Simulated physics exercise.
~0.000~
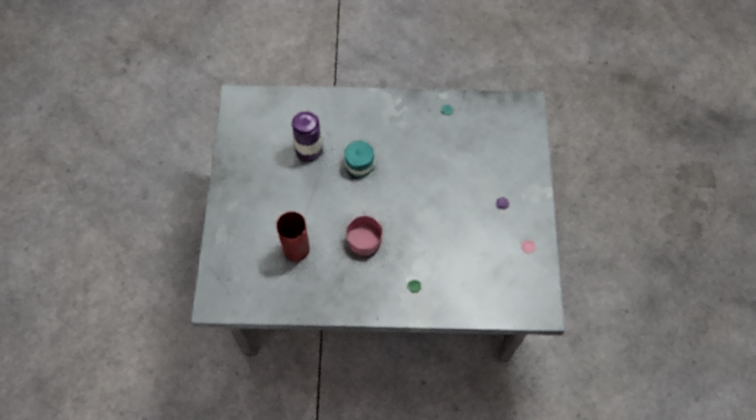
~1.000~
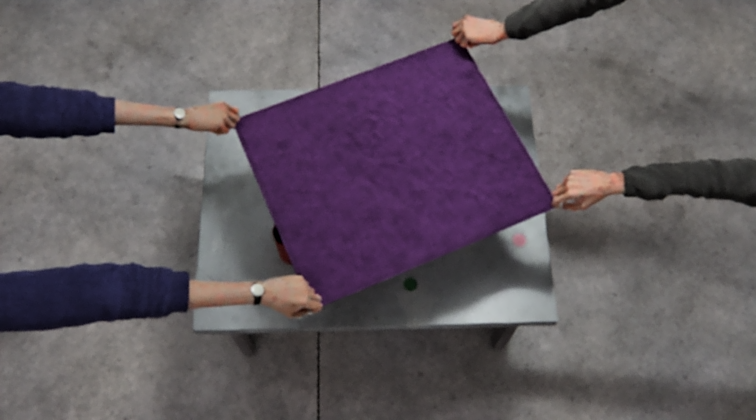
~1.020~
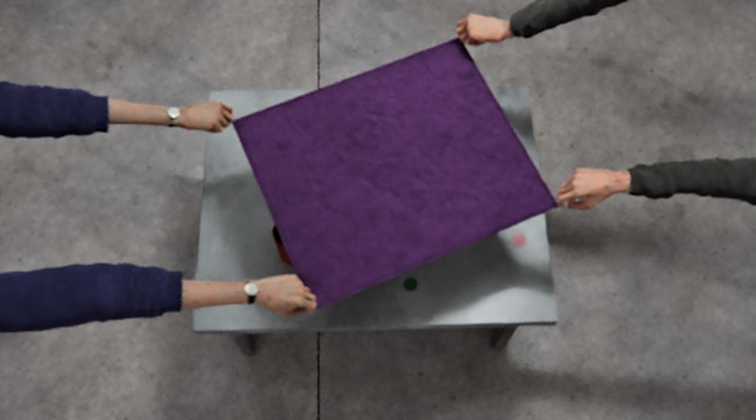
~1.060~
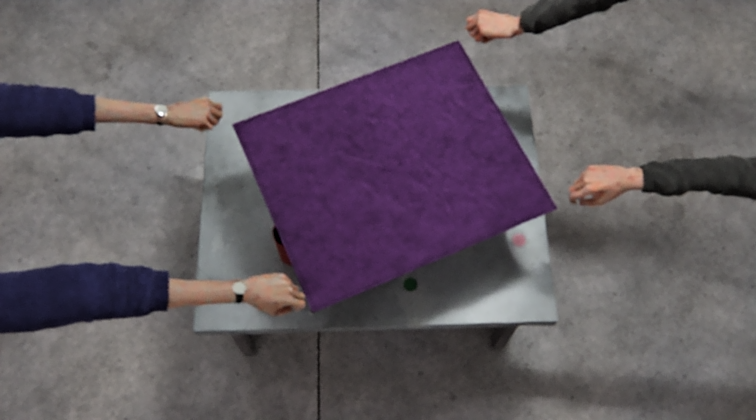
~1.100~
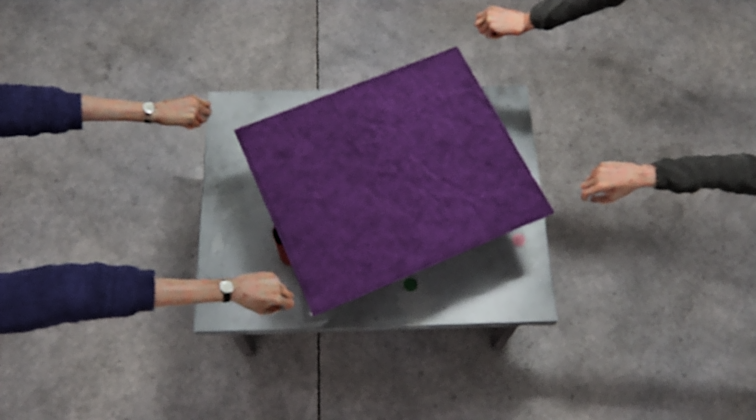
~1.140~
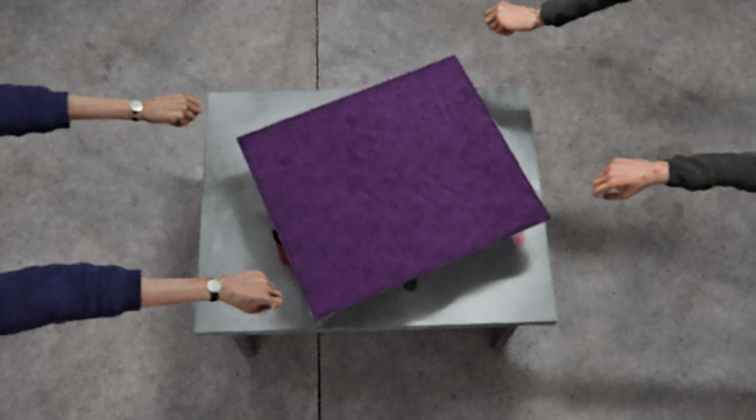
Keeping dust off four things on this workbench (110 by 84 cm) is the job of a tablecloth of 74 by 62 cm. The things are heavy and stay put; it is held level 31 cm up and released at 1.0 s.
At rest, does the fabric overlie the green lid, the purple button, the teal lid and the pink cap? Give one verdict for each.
The green lid gets covered, the purple button vanishes under it, the teal lid vanishes under it, the pink cap gets covered.
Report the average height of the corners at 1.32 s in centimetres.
I'd guess the corners are around 4 cm high then.
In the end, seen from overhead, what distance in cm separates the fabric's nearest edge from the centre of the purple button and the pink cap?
The first sits about 3 cm from the nearest hem, the second about 2 cm.
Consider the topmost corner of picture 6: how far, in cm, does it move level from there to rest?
4 cm.
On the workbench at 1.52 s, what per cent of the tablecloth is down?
Some 45 per cent.
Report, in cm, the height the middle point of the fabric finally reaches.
Roughly 4 cm high.
After 1.3 s, 45 % of it is down, spanning 85 by 77 cm, above purple button, green lid, teal lid, pink cap.
After 1.5 s, 45 % of it is down, spanning 85 by 77 cm, above purple button, green lid, teal lid, pink cap.
After 1.7 s, 45 % of it is down, spanning 88 by 77 cm, above purple button, green lid, teal lid, pink cap.
After 1.9 s, 45 % of it is down, spanning 88 by 77 cm, above purple button, green lid, teal lid, pink cap.
After 2.7 s, 45 % of it is down, spanning 88 by 77 cm, above purple button, green lid, teal lid, pink cap.
